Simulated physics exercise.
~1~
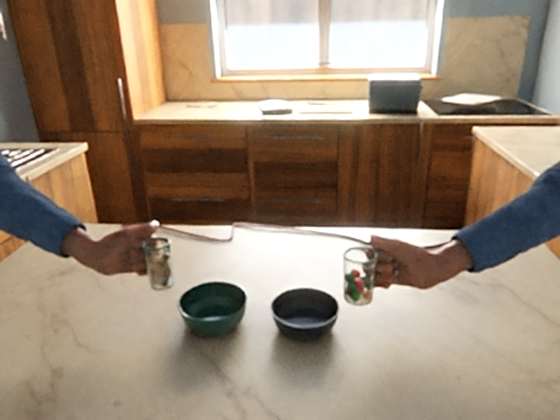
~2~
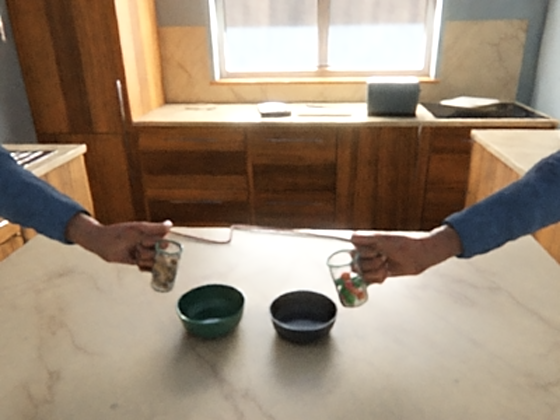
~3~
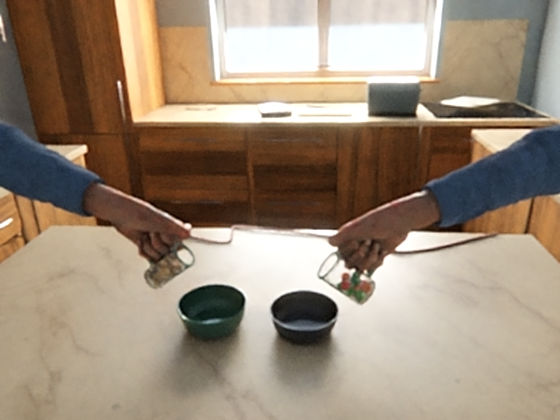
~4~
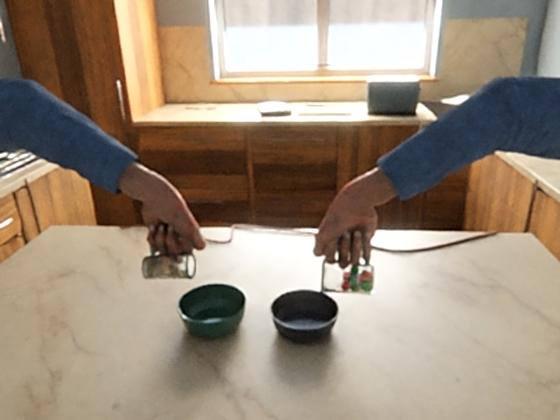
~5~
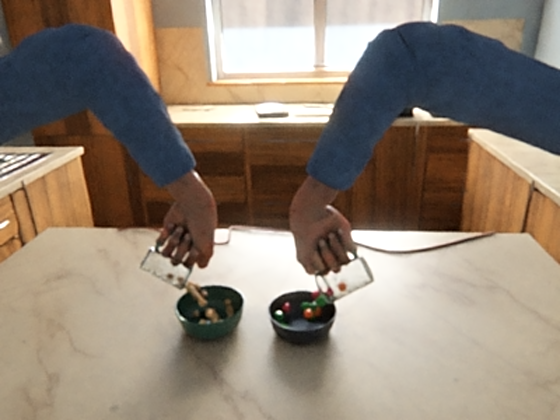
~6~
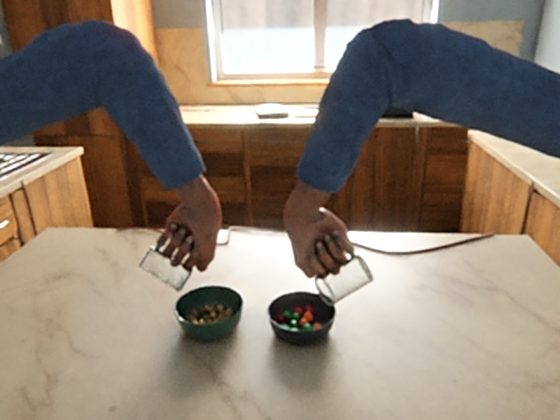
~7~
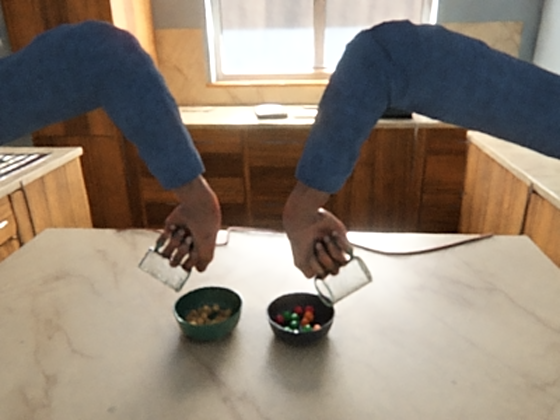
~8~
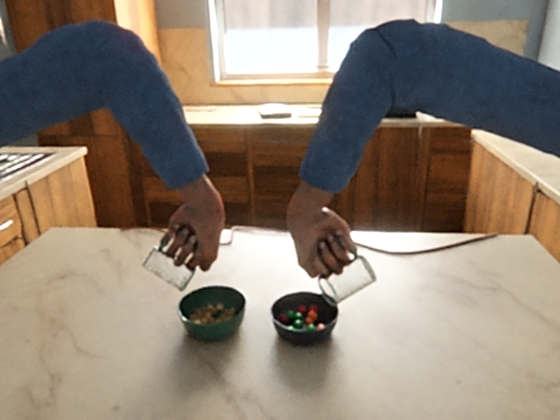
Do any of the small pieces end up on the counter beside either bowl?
No, none end up on the counter. The green bowl on the left and the dark bowl on the right each catch everything tipped from the glass above.
